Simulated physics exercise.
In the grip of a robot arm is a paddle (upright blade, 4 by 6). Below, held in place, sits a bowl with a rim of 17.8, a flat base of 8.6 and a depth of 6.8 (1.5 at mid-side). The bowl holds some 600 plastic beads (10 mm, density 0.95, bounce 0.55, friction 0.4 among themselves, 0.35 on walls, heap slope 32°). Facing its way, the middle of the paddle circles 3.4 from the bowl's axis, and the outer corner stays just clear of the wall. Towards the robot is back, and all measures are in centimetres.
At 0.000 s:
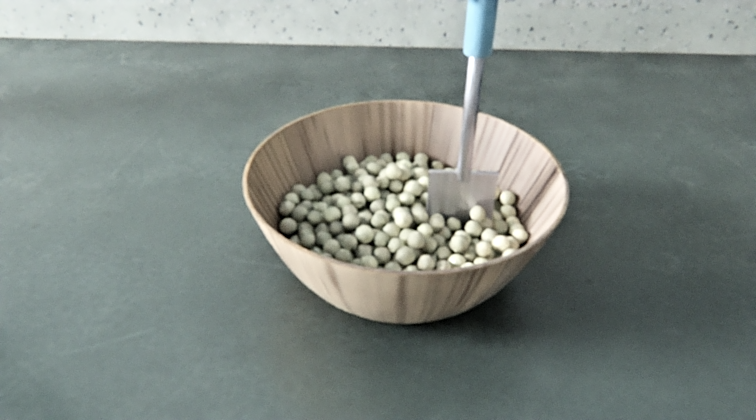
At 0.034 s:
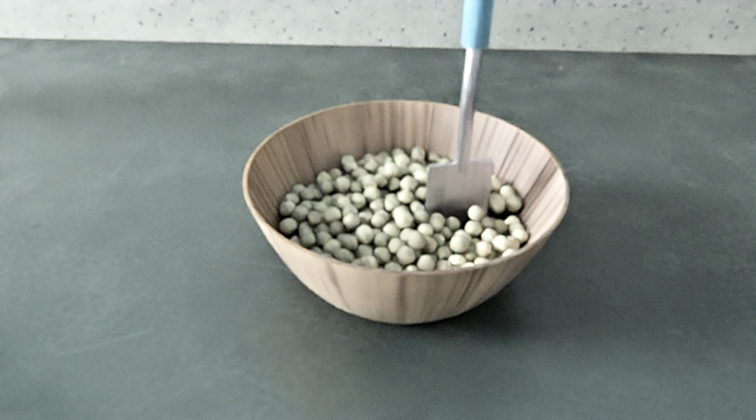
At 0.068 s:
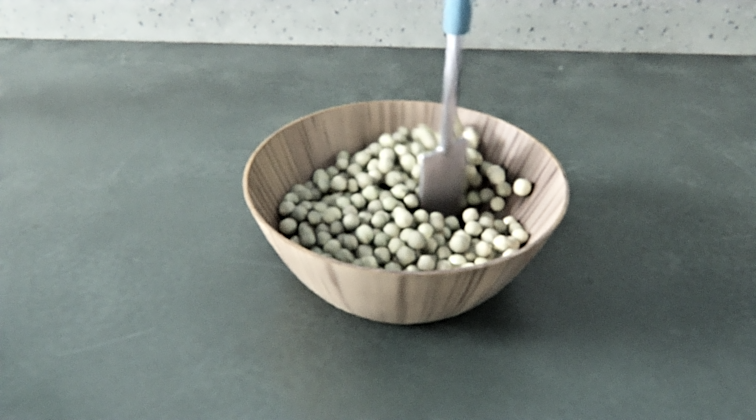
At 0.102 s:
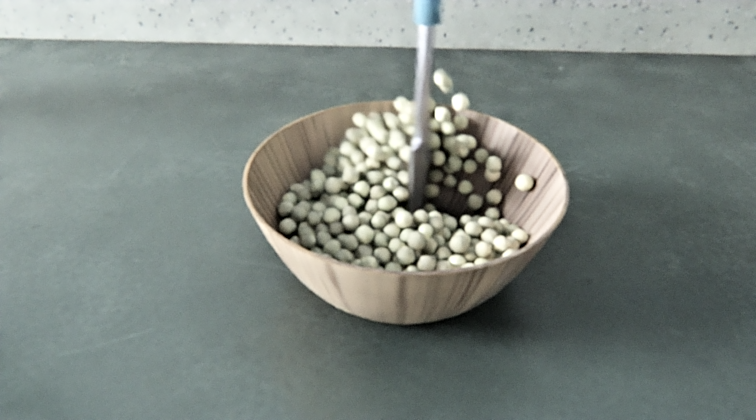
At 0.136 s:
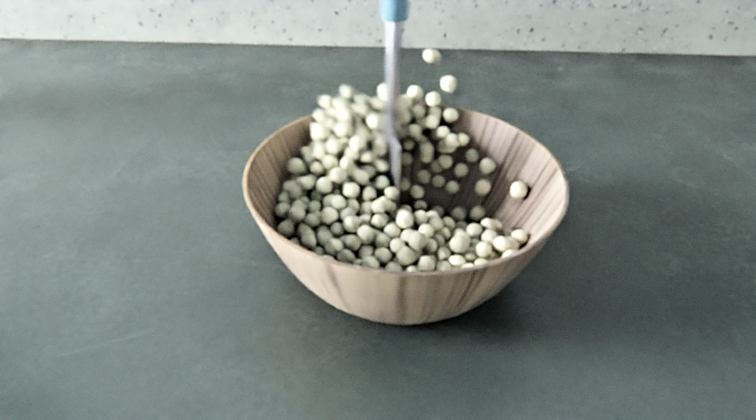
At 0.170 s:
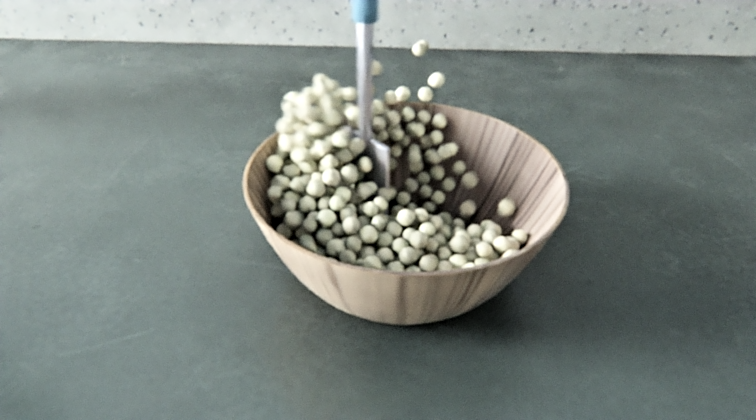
A wooden bowl of pale green beads sat on a dark surface while a blue-handled paddle swept through them to the left, heaping beads up on the left side and tossing a few into the air.
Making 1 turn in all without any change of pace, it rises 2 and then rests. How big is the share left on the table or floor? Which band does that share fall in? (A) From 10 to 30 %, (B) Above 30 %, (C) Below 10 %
Option A: From 10 to 30 %.
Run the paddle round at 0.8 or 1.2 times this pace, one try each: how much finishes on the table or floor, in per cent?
Around 10 percent for the first try and 20 percent for the second.
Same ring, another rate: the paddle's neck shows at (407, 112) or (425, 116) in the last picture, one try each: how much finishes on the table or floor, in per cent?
Around 5 and 0 per cent respectively.
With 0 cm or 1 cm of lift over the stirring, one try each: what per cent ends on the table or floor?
15 and 15 %.
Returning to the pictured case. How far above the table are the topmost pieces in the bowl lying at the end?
Top height: Around 6.0 cm.
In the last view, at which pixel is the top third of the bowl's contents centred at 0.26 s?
Centre estimate: Approx. (331, 227) px.
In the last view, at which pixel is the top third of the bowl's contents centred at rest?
Around (442, 204).
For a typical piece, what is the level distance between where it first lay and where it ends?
Distance: Close to 5 cm.
After 0.26 s, 218° round, highest piece 10 above the table; 559 in the bowl, 7 on the table or floor, 30 in flight or on the tool.
After 0.35 s, 301° round, highest piece 9 above the table; 523 in the bowl, 39 on the table or floor, 34 in flight or on the tool.
After 0.60 s, 0° round, highest piece 6 above the table; 509 in the bowl, 87 on the table or floor.
After 1.30 s, 0° round, highest piece 6 above the table; 509 in the bowl, 87 on the table or floor.
In the end, 509 in the bowl, 87 on the table or floor. That is 15 % on the table or floor.
